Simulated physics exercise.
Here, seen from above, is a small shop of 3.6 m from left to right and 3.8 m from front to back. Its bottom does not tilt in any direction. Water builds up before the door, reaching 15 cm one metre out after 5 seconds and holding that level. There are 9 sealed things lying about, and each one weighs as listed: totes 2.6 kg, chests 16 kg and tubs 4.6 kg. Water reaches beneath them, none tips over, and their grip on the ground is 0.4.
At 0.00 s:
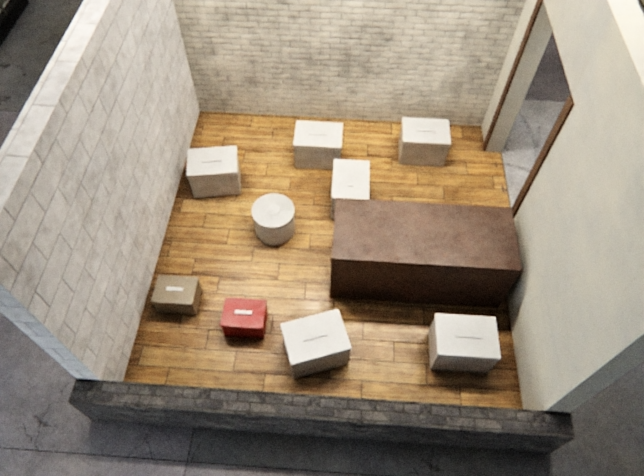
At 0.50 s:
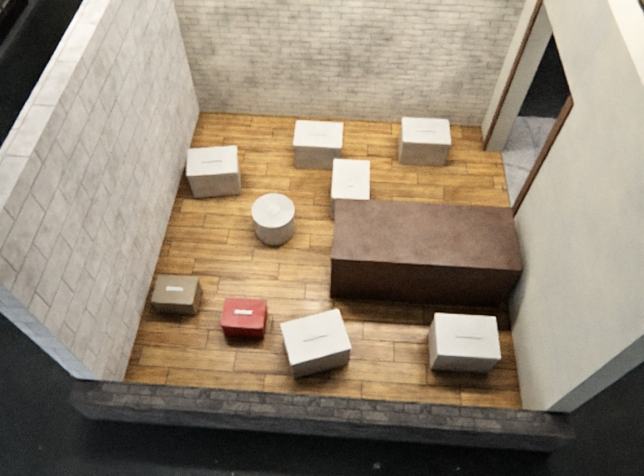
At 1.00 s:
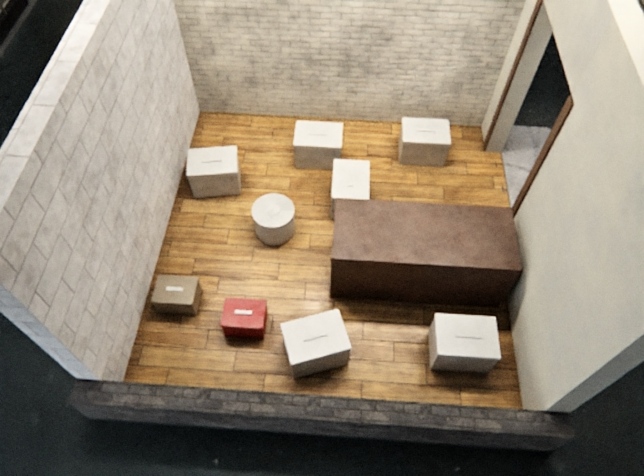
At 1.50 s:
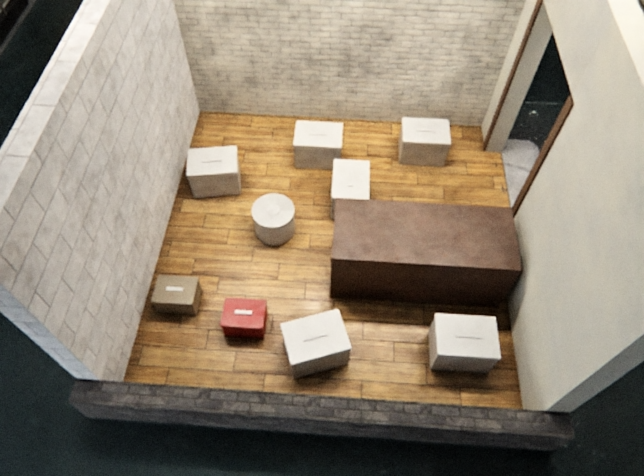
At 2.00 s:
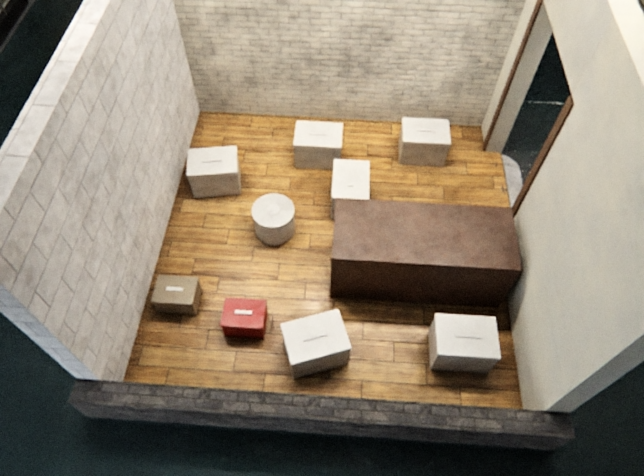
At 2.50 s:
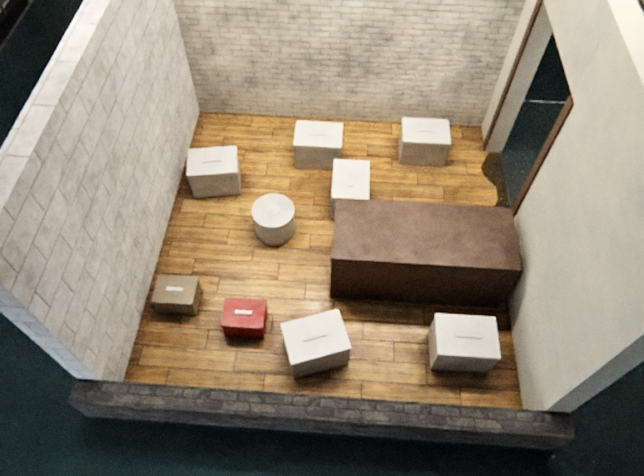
Dark water gathers outside the small room, then edges through the doorway as boxes stay still.
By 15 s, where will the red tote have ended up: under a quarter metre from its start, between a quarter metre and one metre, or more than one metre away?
It ends up more than one metre from where it began.
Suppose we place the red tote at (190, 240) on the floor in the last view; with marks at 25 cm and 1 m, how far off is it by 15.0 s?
Here it heads a good way off.
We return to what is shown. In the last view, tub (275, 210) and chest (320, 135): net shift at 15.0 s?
Respectively 150 and 150 centimetres.
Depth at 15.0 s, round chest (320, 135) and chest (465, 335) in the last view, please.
First roughly 12 cm, second roughly 13 cm.
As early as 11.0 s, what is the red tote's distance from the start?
Shift: About 40 cm.
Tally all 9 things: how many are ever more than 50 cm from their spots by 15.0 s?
The number is 8.
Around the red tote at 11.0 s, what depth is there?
Around 5 cm.
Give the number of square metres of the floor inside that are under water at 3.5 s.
Around 1.0 m2 of it.
After 3.5 s the red tote is near (244, 313), 0.0 m from its start, aground; 0 afloat.
After 6.8 s the red tote is near (244, 313), 0.0 m from its start, aground; 0 afloat.
After 11.0 s the red tote is near (262, 351), 0.4 m from its start, afloat; 6 afloat.
After 15.0 s the red tote is near (377, 385), 1.4 m from its start, afloat; 9 afloat.
